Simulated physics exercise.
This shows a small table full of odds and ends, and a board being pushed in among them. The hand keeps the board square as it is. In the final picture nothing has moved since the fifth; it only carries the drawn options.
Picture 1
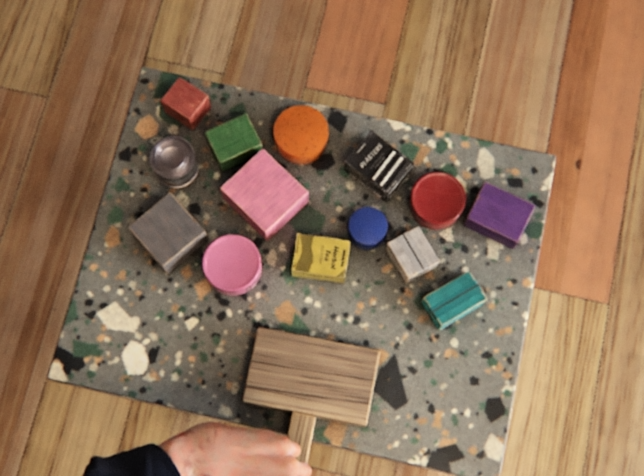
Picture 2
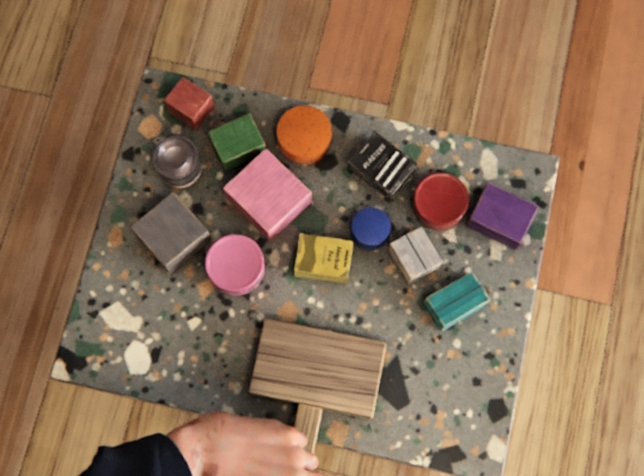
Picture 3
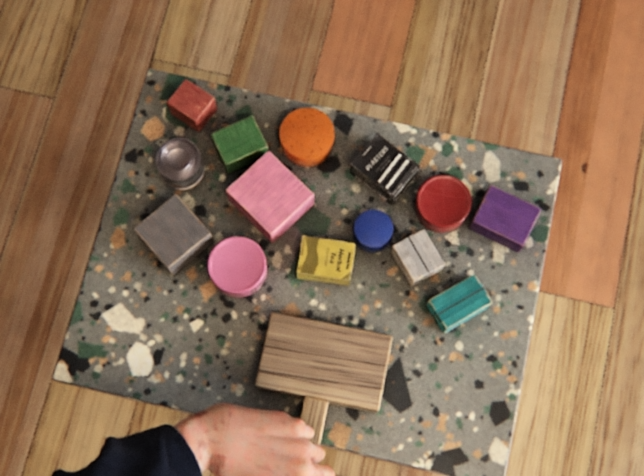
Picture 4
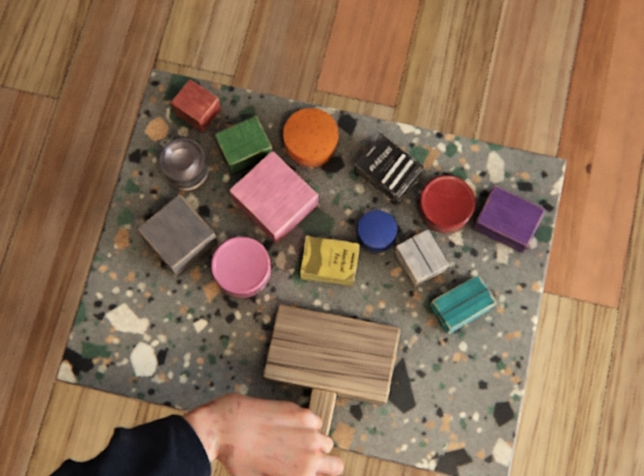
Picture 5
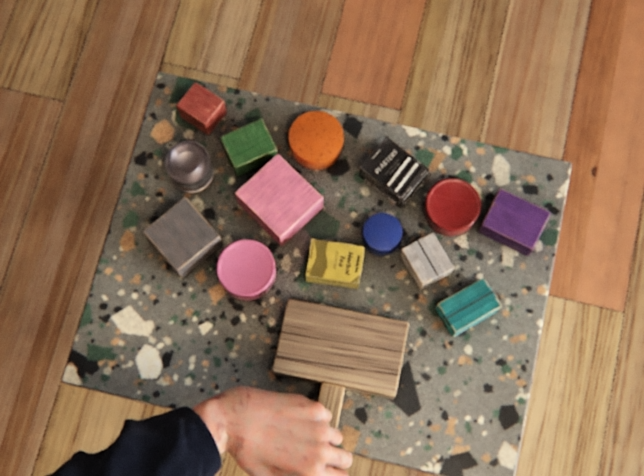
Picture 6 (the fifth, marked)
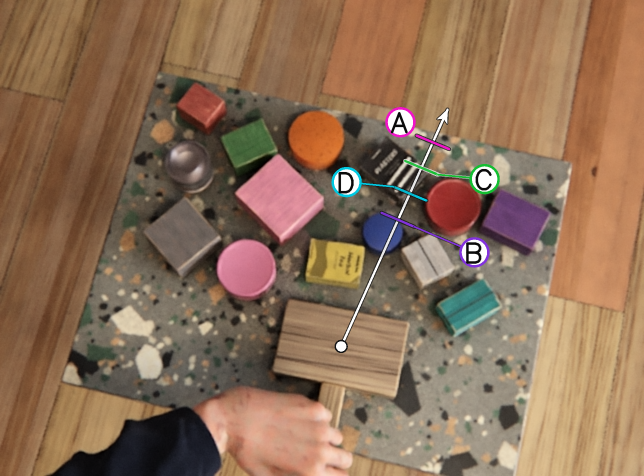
On a speckled tabletop, a hand slowly pushing a wooden board slightly upward and right, toward a group of colourful blocks and tins.
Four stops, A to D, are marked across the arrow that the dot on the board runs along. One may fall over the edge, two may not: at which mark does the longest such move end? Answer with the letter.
Up to mark B.
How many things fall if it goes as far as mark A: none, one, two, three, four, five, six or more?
Five.
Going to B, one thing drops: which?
The black box.
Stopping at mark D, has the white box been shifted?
Yes.
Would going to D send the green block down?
No.
On the marked copy, A at (433, 142); B at (398, 220); C at (421, 168); D at (410, 194); the arrow from (341, 346) to (447, 109); the white dot at (341, 346).
Following B. Soon after the start, board (362, 302); blue tin (394, 223); white box (429, 251).
Later, board (383, 255); black box (397, 143); red tub (468, 177).
In the end, board (397, 224); black box over the edge; red tub (483, 148); one fallen.
As for the rest, A drops five; C drops five; D drops two.
